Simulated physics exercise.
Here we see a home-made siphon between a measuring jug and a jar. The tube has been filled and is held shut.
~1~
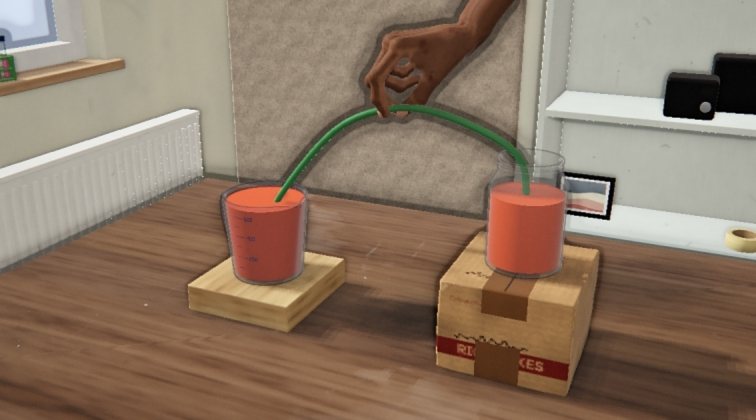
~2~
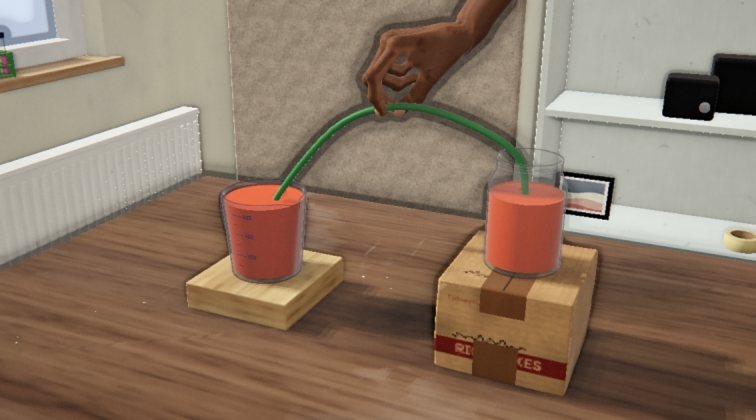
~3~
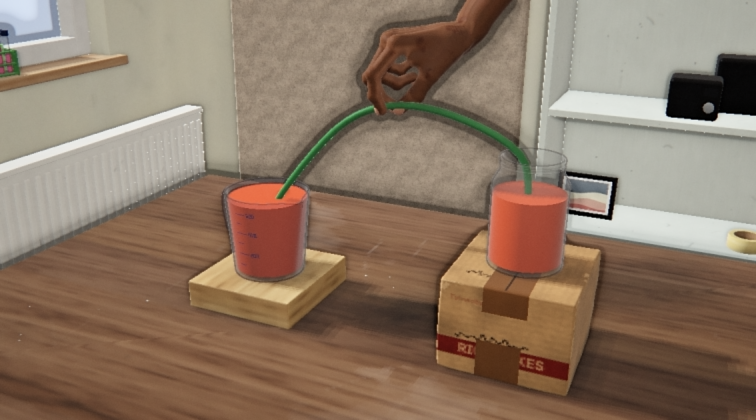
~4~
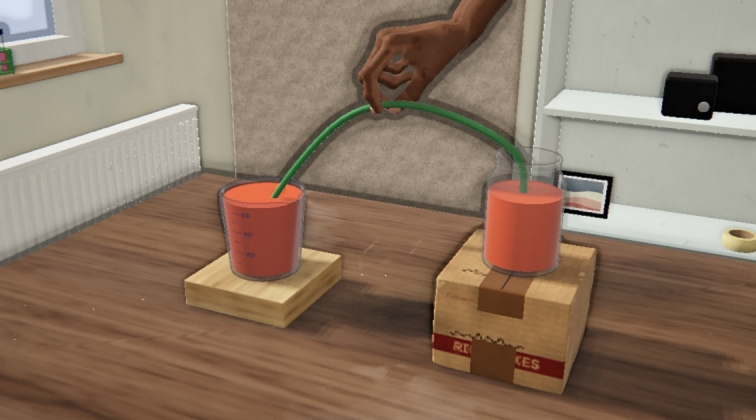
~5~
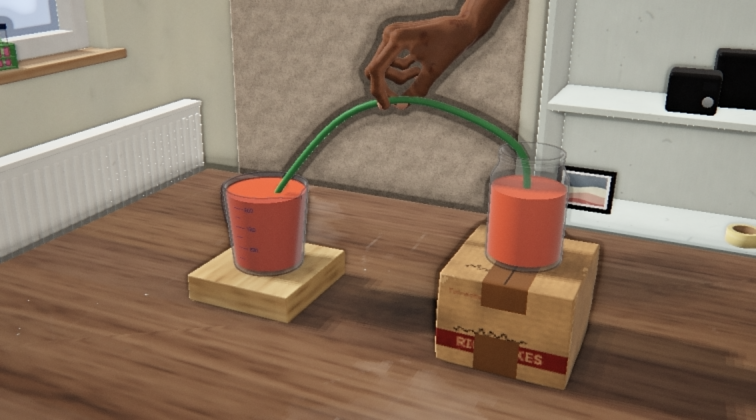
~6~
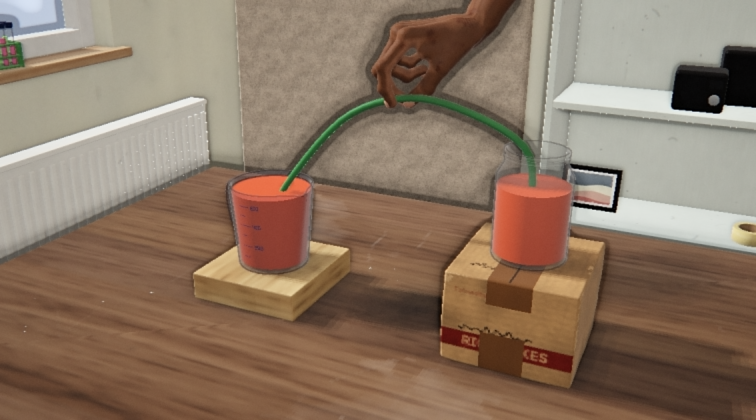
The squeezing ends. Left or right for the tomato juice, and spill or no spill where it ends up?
Flow: Left, taker: Spill.
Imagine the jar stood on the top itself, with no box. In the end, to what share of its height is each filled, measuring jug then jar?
70 % and 95 %.
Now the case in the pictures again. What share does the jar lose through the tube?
It comes to about 60 in a hundred.
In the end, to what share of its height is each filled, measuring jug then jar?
100 and 25 per cent, in that order.
Shortly, the measuring jug is full to the brim; the jar is about half full; the lower one has lost some.
Then, the measuring jug is full to the brim; the jar is about a third full; the lower one has lost some.
At the finish, the measuring jug is full to the brim; the jar is about a quarter full; the lower one has lost some; the two surfaces are level.
